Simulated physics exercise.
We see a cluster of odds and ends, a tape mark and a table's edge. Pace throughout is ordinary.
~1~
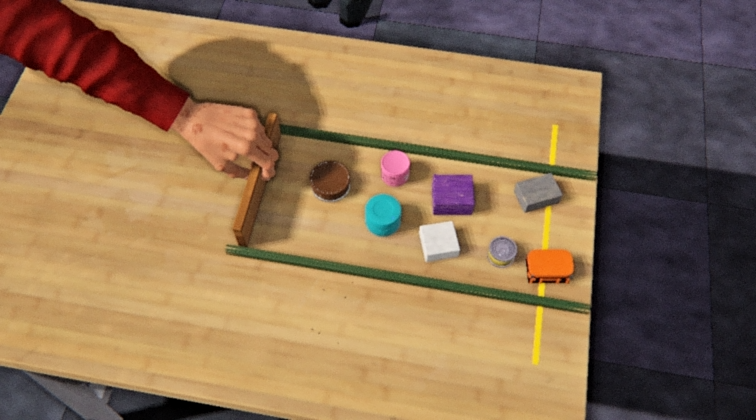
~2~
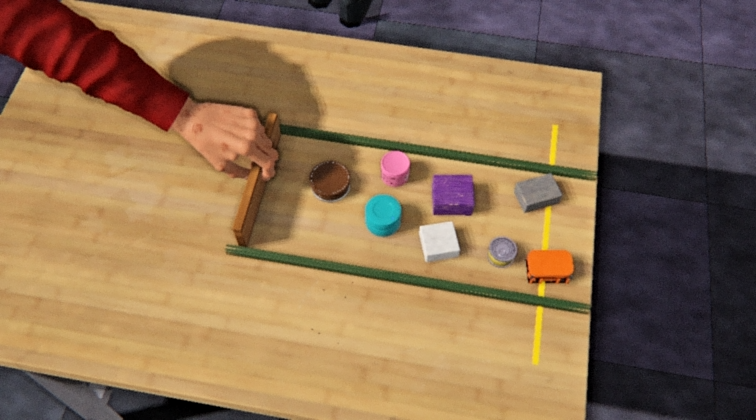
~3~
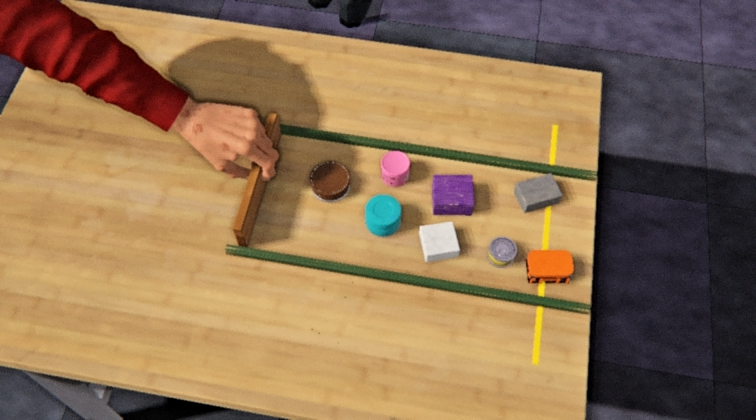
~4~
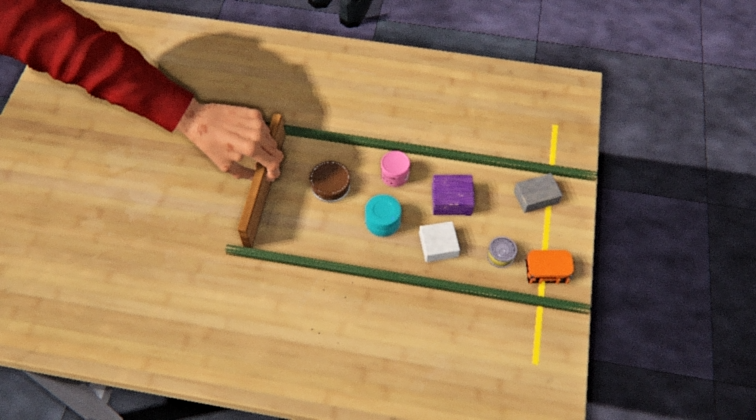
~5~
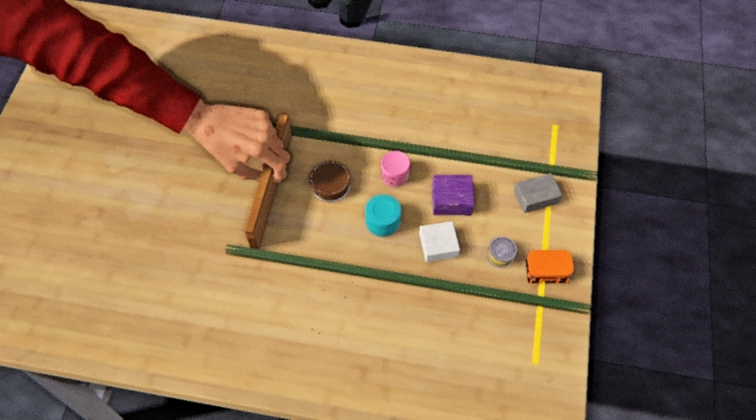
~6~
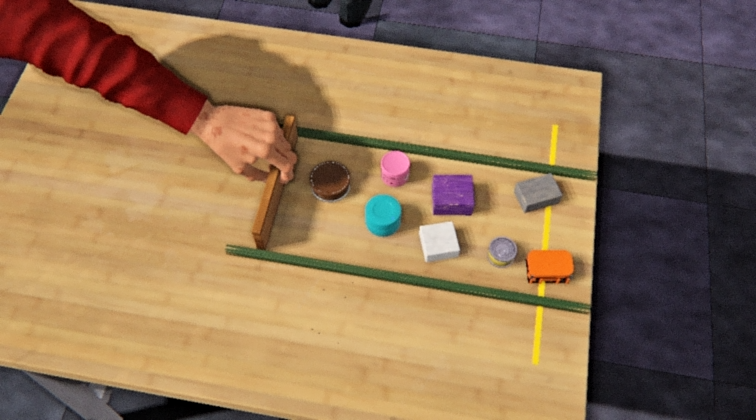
The video shows a hand in a red sleeve holding a wooden board upright between two green strips on a table, then sliding it slightly right toward a brown pot, while the scattered blocks, pots and orange case stay still.
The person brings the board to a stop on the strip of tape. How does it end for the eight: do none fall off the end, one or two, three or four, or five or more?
Missing: Three up to four.
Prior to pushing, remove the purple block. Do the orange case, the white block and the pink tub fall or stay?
The orange case ends up down, the white block keeps its place and the pink tub keeps its place.
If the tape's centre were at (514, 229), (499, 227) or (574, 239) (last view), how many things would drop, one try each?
Going through each try, you'd get 1, 0 and 4.
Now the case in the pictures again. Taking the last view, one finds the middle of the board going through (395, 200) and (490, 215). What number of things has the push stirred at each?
First 5 and then 8.
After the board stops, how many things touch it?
4 of them.
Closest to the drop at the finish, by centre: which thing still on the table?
The one you want is the yellow pot.
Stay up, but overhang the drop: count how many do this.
1.
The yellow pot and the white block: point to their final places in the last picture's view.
Yellow pot: (592, 283); white block: (560, 283).
Soon after, none off yet; orange case at rest near (549, 267); grey block at rest near (538, 193); yellow pot at rest near (502, 252).
In the end, the number that fall off is three or four; gone, purple block, grey block and orange case.
